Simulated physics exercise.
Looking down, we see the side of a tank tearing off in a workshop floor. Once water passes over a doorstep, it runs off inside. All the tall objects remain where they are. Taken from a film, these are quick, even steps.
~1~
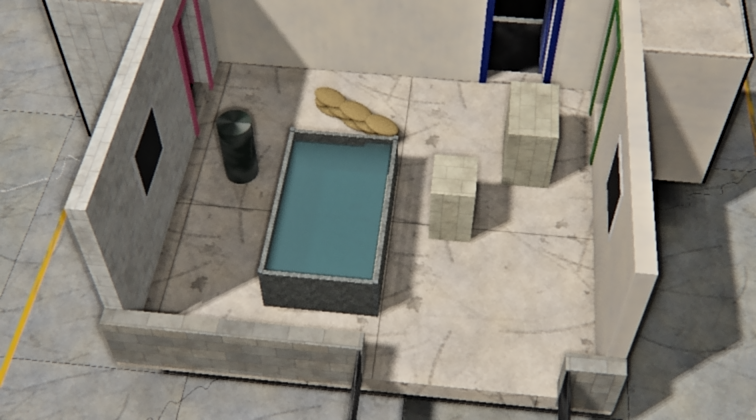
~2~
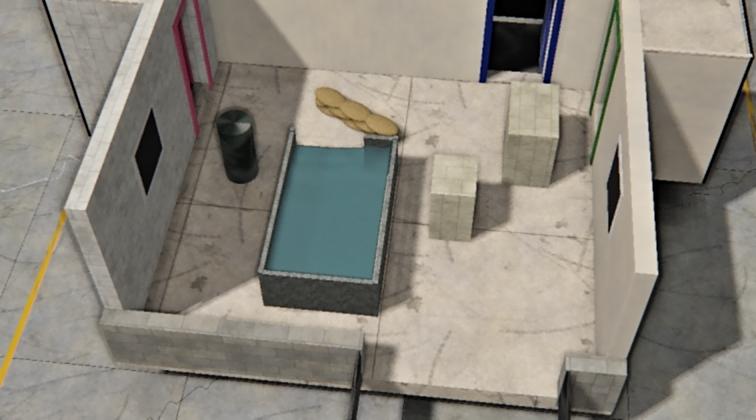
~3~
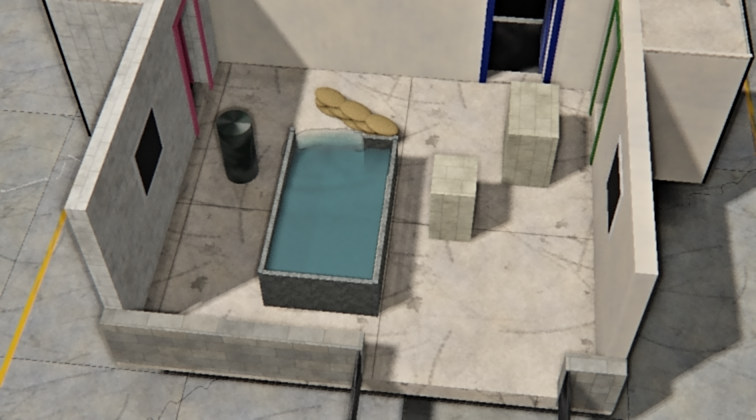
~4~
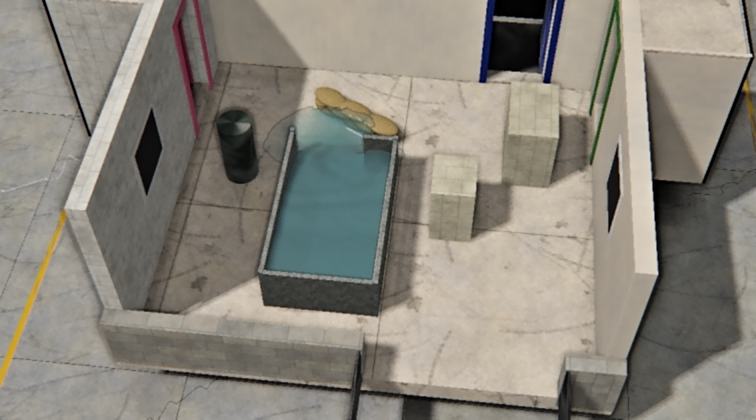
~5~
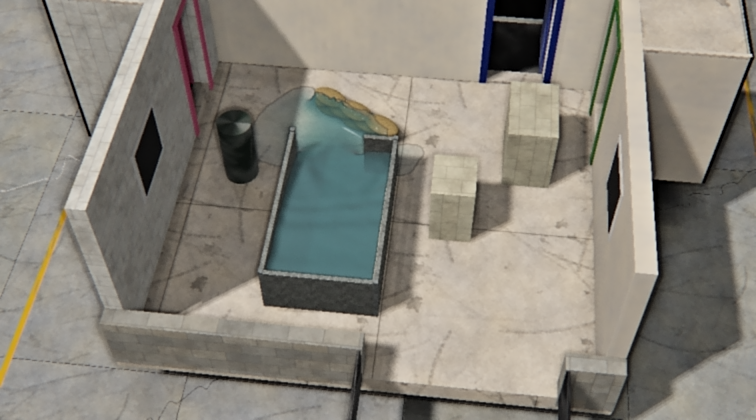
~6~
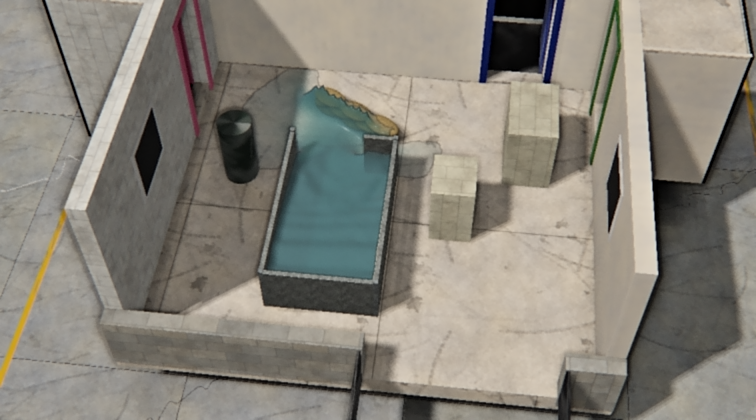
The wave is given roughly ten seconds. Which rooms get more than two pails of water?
My prediction: Blue door: Overshoots; green door: Does not overshoot; pink door: Overshoots.
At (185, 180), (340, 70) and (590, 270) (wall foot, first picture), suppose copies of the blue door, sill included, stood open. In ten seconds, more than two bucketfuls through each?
Above; above; below.
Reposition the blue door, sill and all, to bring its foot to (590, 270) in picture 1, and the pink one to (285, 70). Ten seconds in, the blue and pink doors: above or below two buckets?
Well, blue door never reaches it while pink door crosses the line.
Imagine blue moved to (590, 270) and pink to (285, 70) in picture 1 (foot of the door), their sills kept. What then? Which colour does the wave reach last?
I reckon it's the green-painted one.
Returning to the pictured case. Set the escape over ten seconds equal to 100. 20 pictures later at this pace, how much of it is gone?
Roughly 40 %.
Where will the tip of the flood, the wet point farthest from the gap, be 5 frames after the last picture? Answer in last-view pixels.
My best guess is about (218, 66).
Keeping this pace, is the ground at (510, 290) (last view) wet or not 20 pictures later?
Verdict: Clear.
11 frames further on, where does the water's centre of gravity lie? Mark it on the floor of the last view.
The balance point is around (319, 173).
A moment on, water covers 25 % of the floor; the blue door not reached, the green door not reached, the pink door wet at the sill, nothing in.
Next, water covers 35 % of the floor; the blue door not reached, the green door not reached, the pink door over two buckets in.
Then, water covers 55 % of the floor; the blue door wet at the sill, nothing in, the green door not reached, the pink door far over two buckets in.
Later, water covers 85 % of the floor; the blue door under two buckets in, the green door wet at the sill, nothing in, the pink door far over two buckets in.
In the end, water covers 95 % of the floor; the blue door over two buckets in, the green door wet at the sill, nothing in, the pink door far over two buckets in.
